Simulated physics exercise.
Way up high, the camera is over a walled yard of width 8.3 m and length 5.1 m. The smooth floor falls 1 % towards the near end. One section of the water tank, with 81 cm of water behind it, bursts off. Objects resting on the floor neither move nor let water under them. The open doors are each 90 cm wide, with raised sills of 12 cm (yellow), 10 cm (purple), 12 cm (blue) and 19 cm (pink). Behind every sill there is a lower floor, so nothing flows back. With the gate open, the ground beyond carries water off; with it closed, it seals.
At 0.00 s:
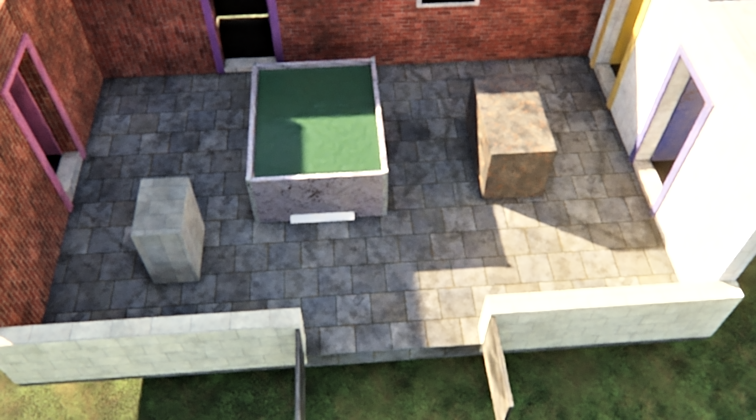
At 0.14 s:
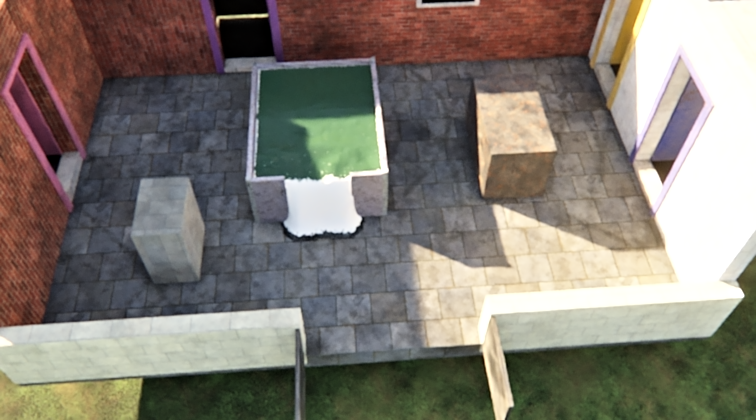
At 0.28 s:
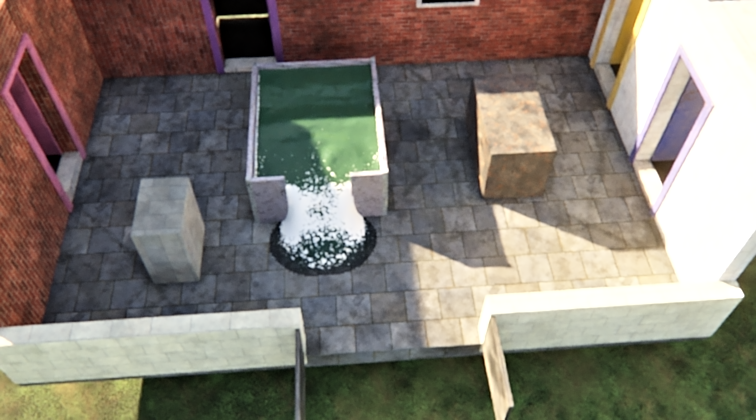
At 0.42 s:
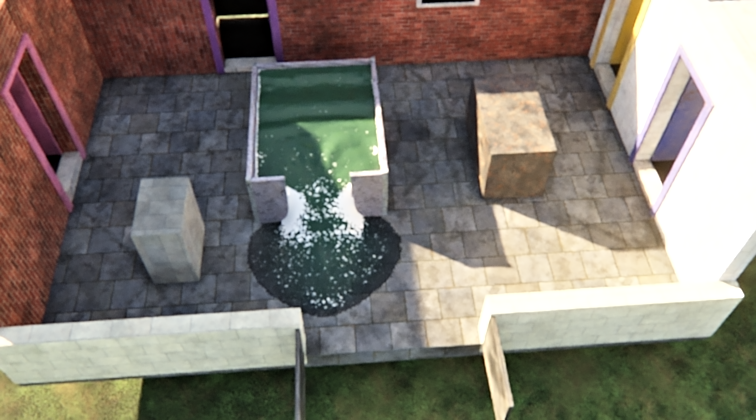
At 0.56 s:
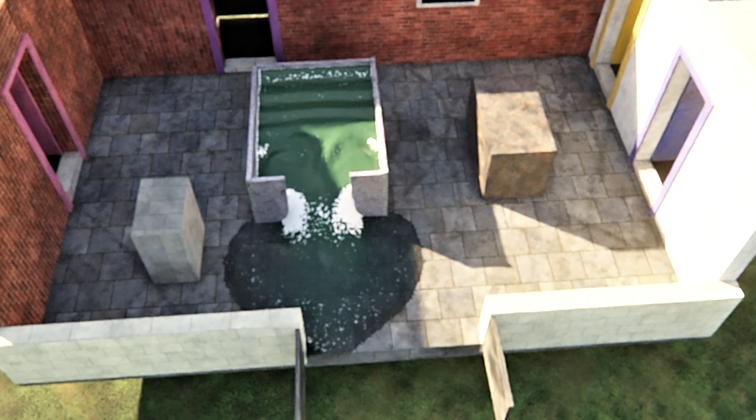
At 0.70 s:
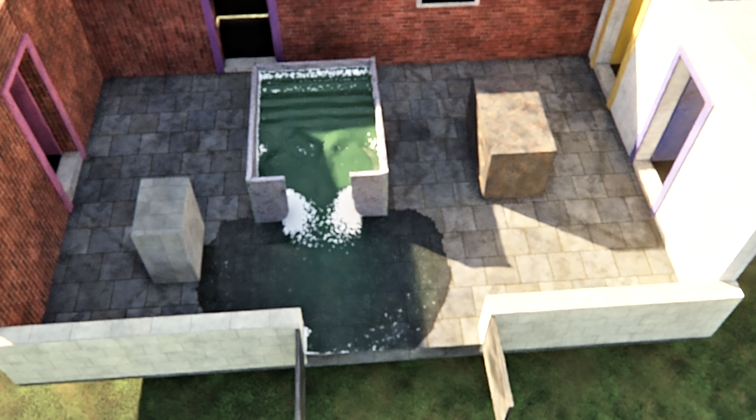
At first, green water lies still in a rectangular tank in a paved, walled yard, with a grey block to its left and a brown block to its right. Then part of the near wall gives way and white, foaming water pours out, spreading in a widening dark pool across the paving to the low front wall.
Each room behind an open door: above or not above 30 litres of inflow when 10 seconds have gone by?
One by one: Yellow door: The inflow ends up lower than the cap; purple door: The inflow ends up lower than the cap; blue door: The inflow ends up lower than the cap; pink door: The inflow ends up lower than the cap.
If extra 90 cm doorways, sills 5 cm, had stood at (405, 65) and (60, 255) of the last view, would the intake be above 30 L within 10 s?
Door 1: Lower; door 2: Higher.
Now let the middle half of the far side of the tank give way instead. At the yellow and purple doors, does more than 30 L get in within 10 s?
Yellow: Exceeding the limit; purple: Exceeding the limit.
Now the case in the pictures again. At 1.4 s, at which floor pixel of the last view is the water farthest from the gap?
Around pixel (65, 354).
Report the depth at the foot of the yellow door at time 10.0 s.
Roughly 0.0 centimetres.
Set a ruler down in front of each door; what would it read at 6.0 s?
Depths in cm: Yellow 0, purple 5, blue 1, pink 5.
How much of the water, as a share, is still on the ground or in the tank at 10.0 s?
Roughly 48 percent.
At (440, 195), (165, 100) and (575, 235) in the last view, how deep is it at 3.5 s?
About 0, 0 and 0 cm respectively.
After 1.4 s water covers 20 % of the floor and is deepest (48 cm) near (323, 222); yellow door not reached, purple door not reached, blue door not reached, pink door not reached.
After 2.2 s water covers 25 % of the floor and is deepest (36 cm) near (323, 222); yellow door not reached, purple door not reached, blue door not reached, pink door not reached.
After 3.5 s water covers 35 % of the floor and is deepest (29 cm) near (323, 222); yellow door not reached, purple door not reached, blue door not reached, pink door 6 cm at the sill, 0 L in.
After 6.0 s water covers 55 % of the floor and is deepest (17 cm) near (323, 222); yellow door not reached, purple door 5 cm at the sill, 0 L in, blue door 1 cm at the sill, 0 L in, pink door 5 cm at the sill, 0 L in.
After 10.0 s water covers 70 % of the floor and is deepest (10 cm) near (323, 222); yellow door not reached, purple door 5 cm at the sill, 0 L in, blue door 1 cm at the sill, 0 L in, pink door 4 cm at the sill, 0 L in.
